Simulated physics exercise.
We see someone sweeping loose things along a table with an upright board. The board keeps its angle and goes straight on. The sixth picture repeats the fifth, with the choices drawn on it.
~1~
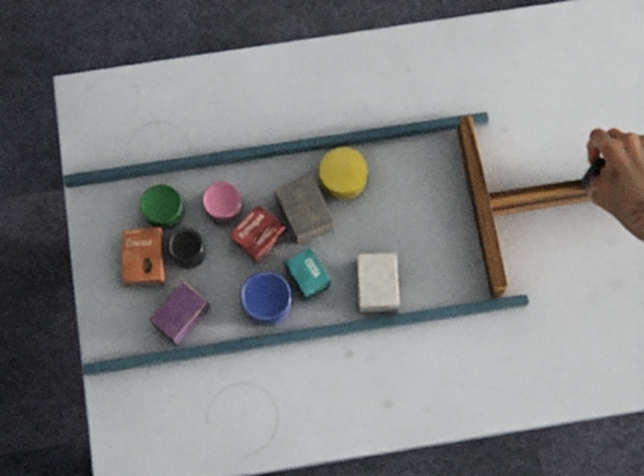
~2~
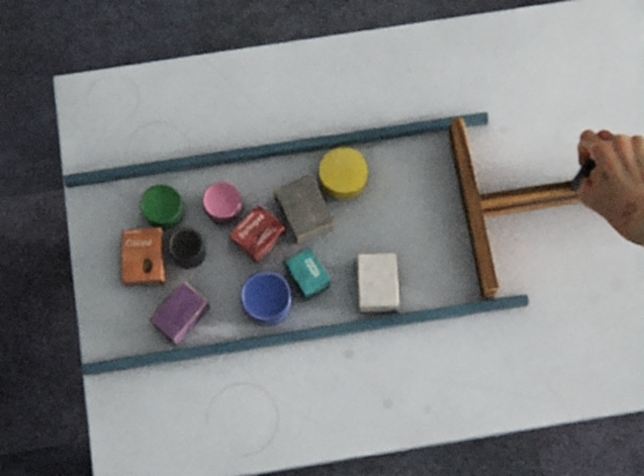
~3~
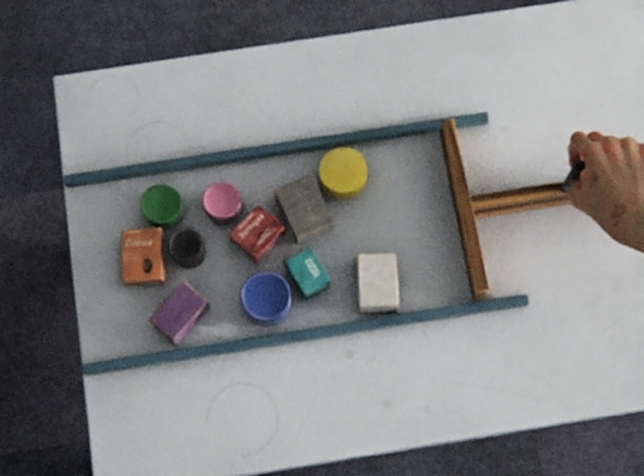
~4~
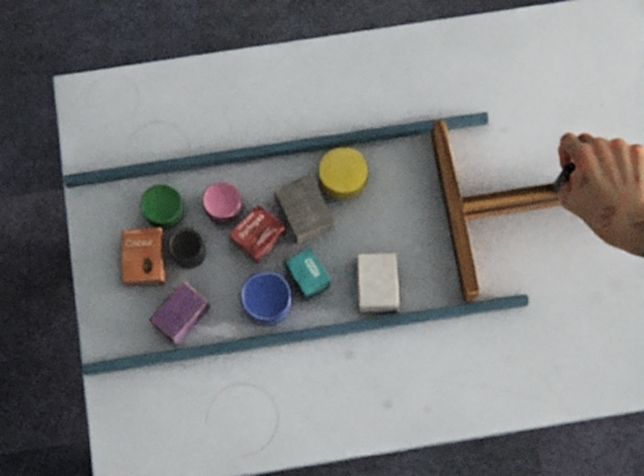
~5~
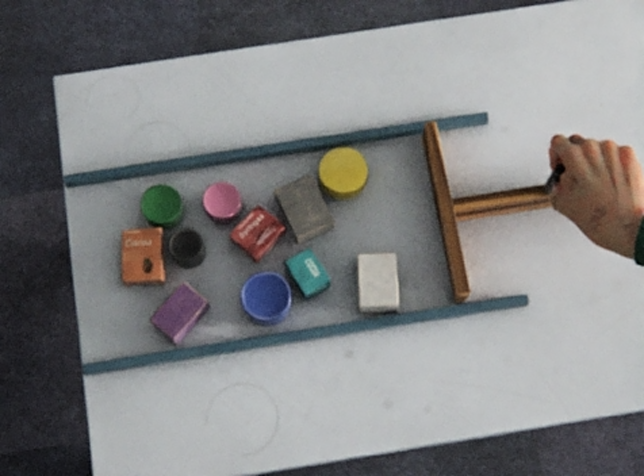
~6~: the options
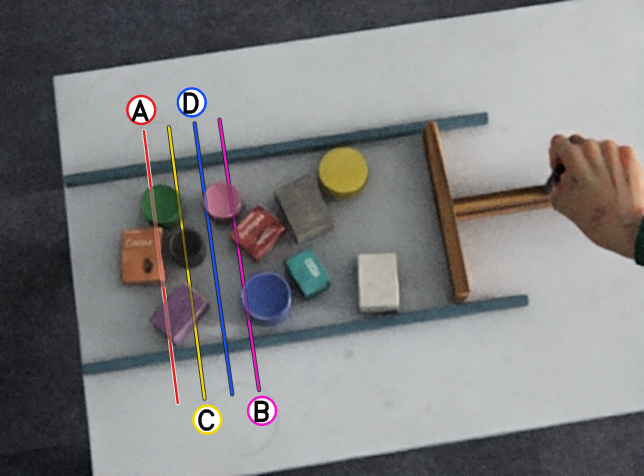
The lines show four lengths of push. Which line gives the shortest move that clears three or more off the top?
A is the first line that does it.
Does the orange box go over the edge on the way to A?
Yes.
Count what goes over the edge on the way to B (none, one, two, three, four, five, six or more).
By then, none.
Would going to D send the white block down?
No.
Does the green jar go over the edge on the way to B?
By then, no.
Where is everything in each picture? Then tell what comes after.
In the first frame, purple block (181, 313); green jar (163, 207); turquoise packet (308, 274).
In the second frame, board (475, 201); white block (378, 283).
In the third frame, board (466, 203); pink tub (222, 203).
In the fourth frame, board (456, 204); orange box (143, 258).
In the fifth frame, board (447, 205); black jar (187, 249); grey block (304, 210); purple block (181, 313).
On the marked copy, A at (160, 262); B at (239, 250); C at (186, 258); D at (213, 254).
Taking A. A third of the way, board (344, 221); yellow tin (304, 176); white block (329, 292).
Two thirds of the way, board (241, 237); purple block (113, 326); orange box (107, 258).
When it is over, board (160, 250); purple block over the edge; black jar over the edge; four fallen.
As for the rest, B drops none; C drops only one; D drops none.
